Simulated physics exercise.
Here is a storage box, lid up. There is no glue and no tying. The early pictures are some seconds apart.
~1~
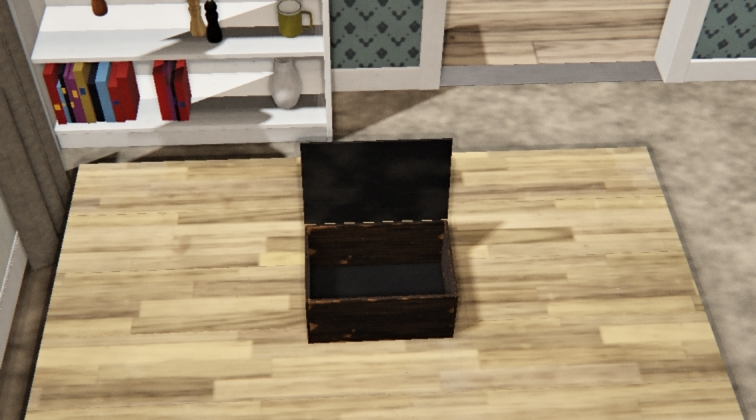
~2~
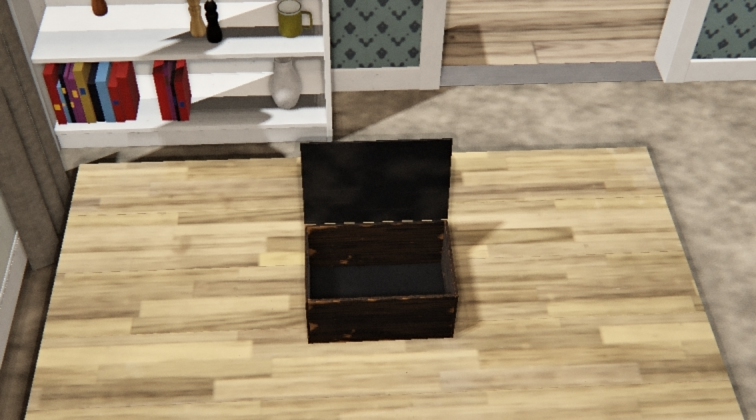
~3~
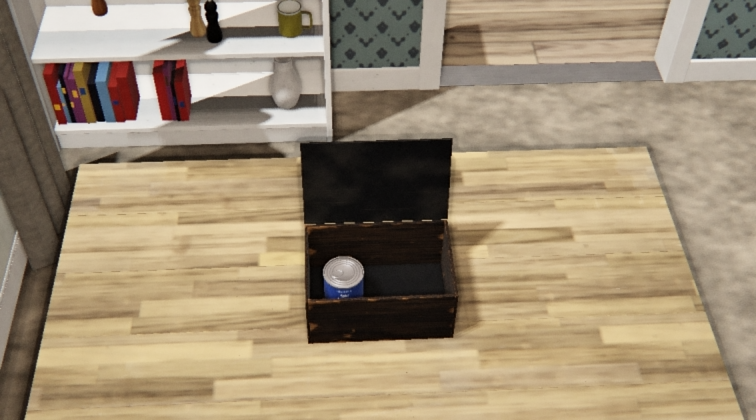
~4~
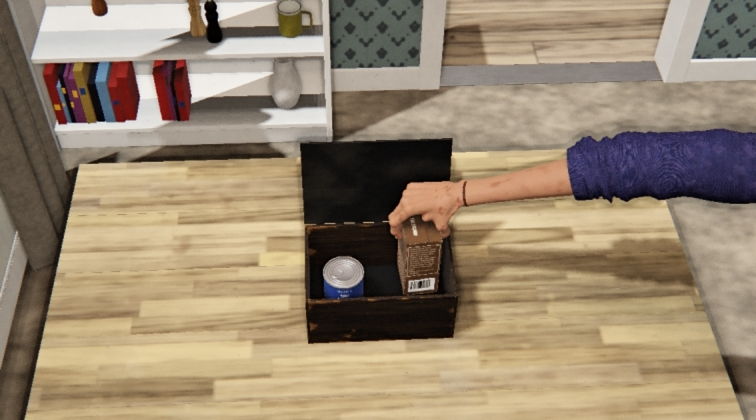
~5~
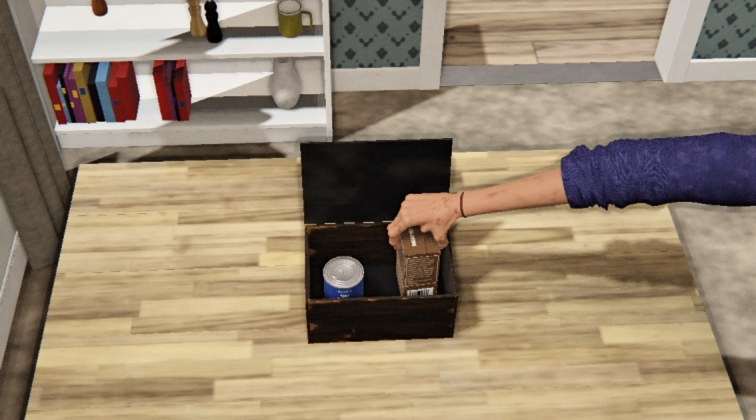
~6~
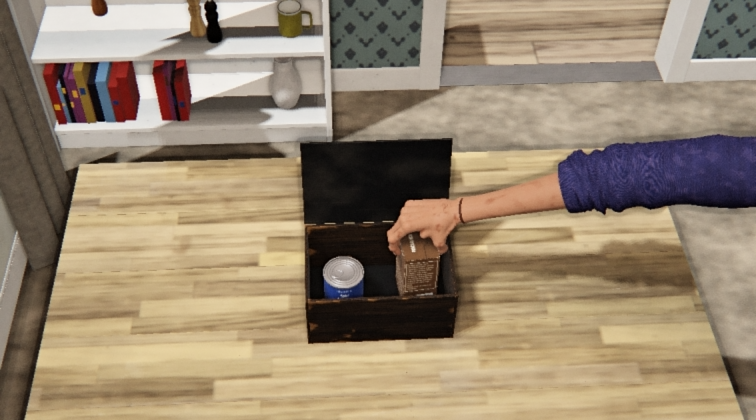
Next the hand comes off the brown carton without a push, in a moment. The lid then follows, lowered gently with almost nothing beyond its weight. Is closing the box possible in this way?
No.
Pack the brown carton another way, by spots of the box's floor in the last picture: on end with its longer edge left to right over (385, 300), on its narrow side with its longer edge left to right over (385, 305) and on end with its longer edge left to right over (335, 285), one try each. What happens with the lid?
Try one: The lid remains open; try two: It remains open; try three: It remains open.
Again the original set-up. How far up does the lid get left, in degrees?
Roughly 40 degrees above the rim.
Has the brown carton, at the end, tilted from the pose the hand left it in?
Looking at the last picture, the brown carton is left as set.
Then, 1.10 s past the last view, lid starting down.
Then, 1.40 s past the last view, lid 78° above the rim.
Then, 1.60 s past the last view, lid 60° above the rim.
Then, 1.70 s past the last view, lid 48° above the rim.
Finally, lid 41° above the rim; both still in place. Final places as the last picture's camera would see them, brown carton near (417, 268).
